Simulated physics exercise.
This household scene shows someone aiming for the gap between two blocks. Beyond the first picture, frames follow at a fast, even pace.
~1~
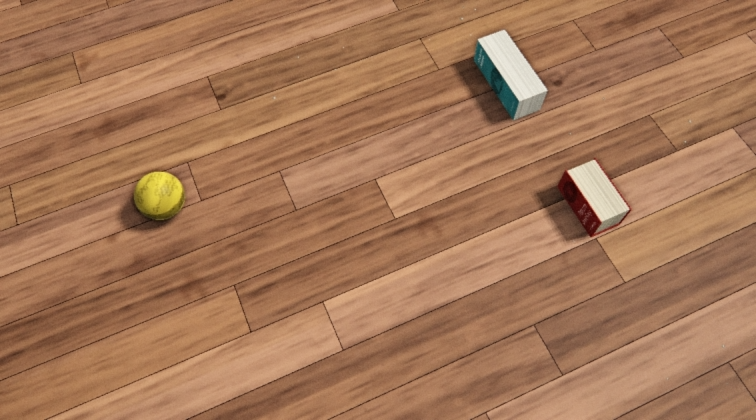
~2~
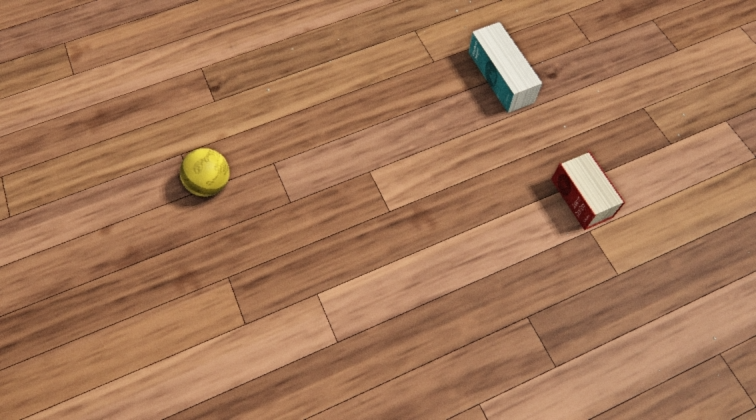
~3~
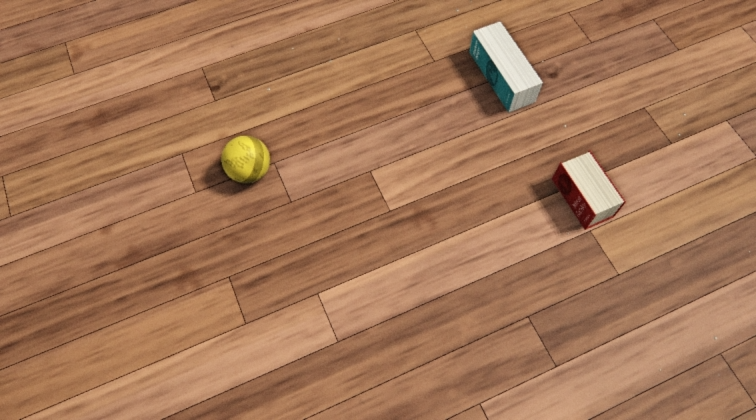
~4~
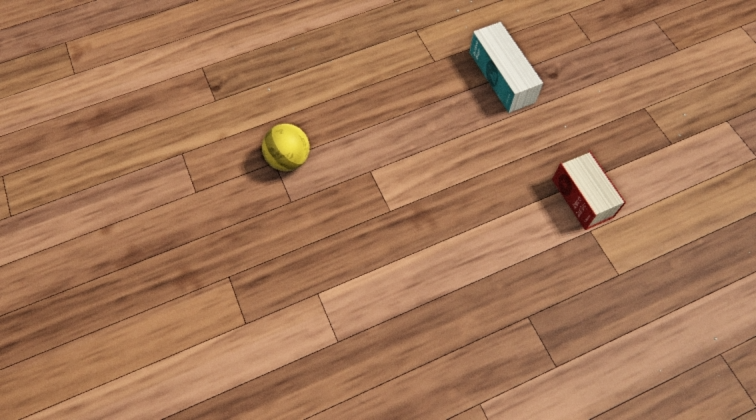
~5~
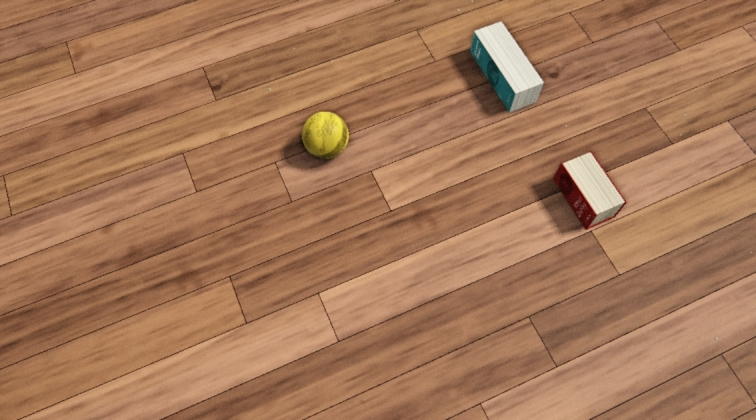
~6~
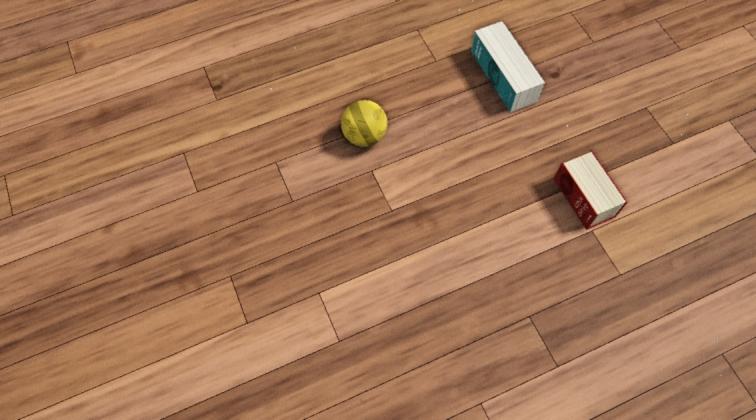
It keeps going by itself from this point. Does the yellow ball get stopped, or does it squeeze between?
My bet is it is checked by the obstacles.
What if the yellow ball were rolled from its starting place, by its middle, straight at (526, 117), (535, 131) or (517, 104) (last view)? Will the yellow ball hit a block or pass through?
Taking the targets in order, the yellow ball threads the gap, threads the gap and is halted by a block.
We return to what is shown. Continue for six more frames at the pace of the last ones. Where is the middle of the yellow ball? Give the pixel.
It should sit around (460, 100) in the last picture's view.
Then, 0.28 s on from there, yellow ball coming back near (467, 96).
Then, 0.78 s on from there, yellow ball coming back near (415, 135).
Then, 1.20 s on from there, yellow ball coming back near (372, 167).
In the end, the yellow ball is stopped.
